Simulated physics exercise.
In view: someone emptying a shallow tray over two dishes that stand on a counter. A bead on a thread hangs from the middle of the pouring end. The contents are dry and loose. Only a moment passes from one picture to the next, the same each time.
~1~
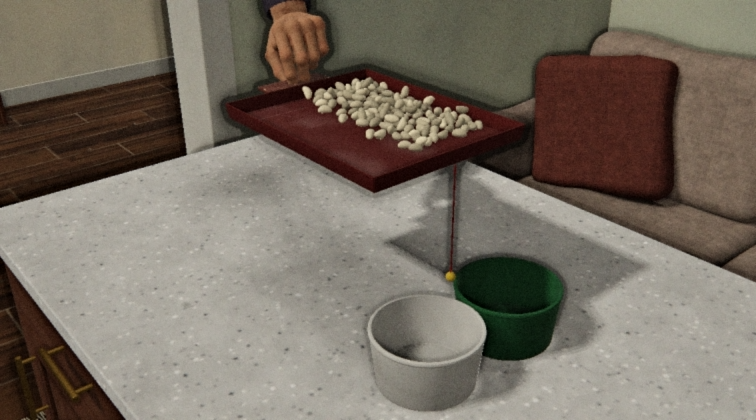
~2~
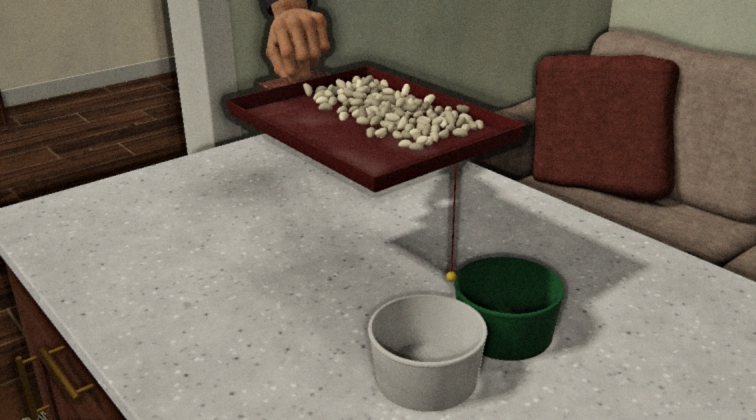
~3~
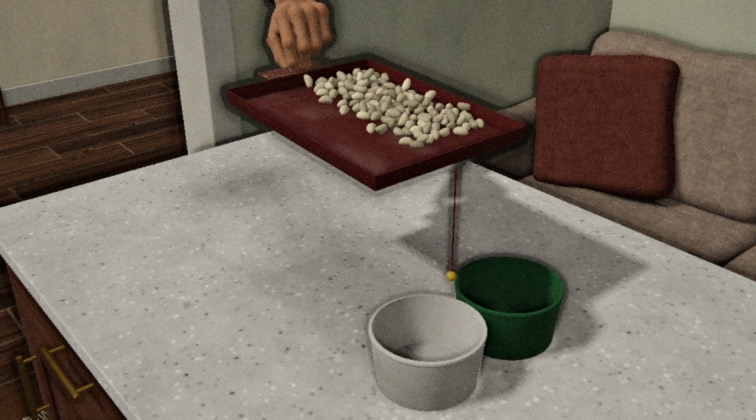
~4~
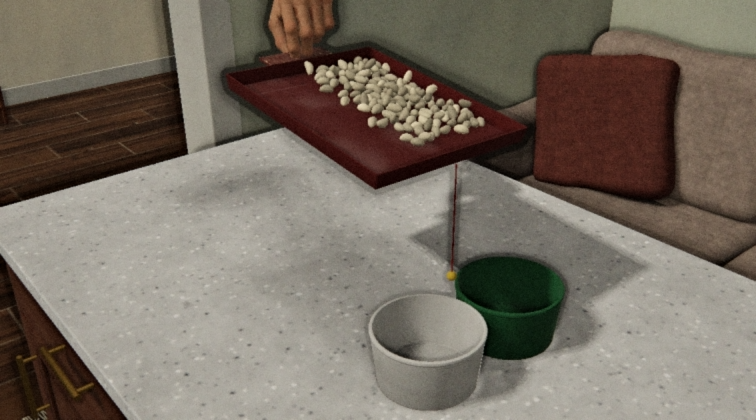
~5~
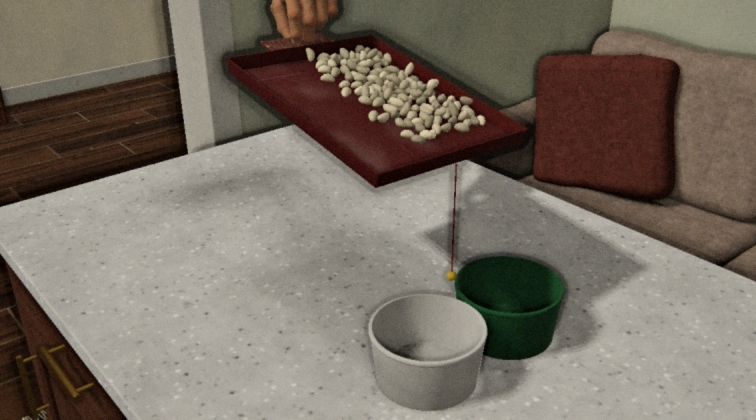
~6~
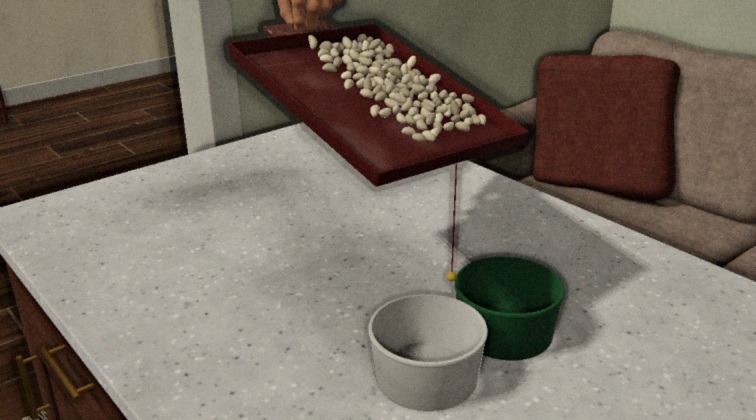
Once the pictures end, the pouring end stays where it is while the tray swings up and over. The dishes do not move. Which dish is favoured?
It favours the right dish.
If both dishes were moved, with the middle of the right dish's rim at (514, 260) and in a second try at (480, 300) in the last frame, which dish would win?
First right, then the right dish.
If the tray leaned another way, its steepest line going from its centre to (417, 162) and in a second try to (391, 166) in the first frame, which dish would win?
At the first place the left-hand dish, at the second the left-hand dish.
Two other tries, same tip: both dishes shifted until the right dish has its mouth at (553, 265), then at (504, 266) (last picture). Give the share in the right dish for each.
First some 60, then 60 per cent.
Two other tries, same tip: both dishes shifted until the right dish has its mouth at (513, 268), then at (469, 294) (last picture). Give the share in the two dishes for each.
The first gives 80 %, the second 40 %.
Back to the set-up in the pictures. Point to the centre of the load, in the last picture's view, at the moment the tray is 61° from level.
Near (481, 110).
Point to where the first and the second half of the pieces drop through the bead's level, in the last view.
The first part at (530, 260); the rest at (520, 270).
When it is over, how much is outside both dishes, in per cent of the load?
It comes to 20 per cent or so.
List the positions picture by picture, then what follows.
Corners of the pouring end at (374, 176) and (521, 124), level; middle of the load at (393, 109), white beans; left dish at (467, 375); right dish at (547, 327); bead on its thread at (451, 277), in the first frame.
Corners of the pouring end at (375, 175) and (522, 124), level; middle of the load at (393, 107), in the second frame.
Corners of the pouring end at (376, 174) and (523, 125), tipped barely, lowest at the right corner; middle of the load at (394, 102), in the third frame.
Corners of the pouring end at (377, 173) and (524, 127), tipped a little, lowest at the right corner; middle of the load at (395, 95), in the fourth frame.
Corners of the pouring end at (378, 172) and (524, 128), tipped a little, lowest at the right corner; middle of the load at (396, 87), in the fifth frame.
Corners of the pouring end at (380, 171) and (525, 130), tipped clearly, lowest at the right corner; middle of the load at (398, 81); left dish at (467, 375); right dish at (548, 327), in the sixth frame.
Soon after the last picture, tray tipped steeply; nearly all on the tray; a small part in the air.
A little later, tray tipped past a quarter turn; about a quarter on the tray; a stray few in the left dish; about half in the right dish; a small part outside both; about a quarter in the air.
Later still, tray tipped past a quarter turn; a small part in the left dish; most in the right dish; about a quarter outside both.
At rest, tray tipped past a quarter turn; a small part in the left dish; most in the right dish; about a quarter outside both.
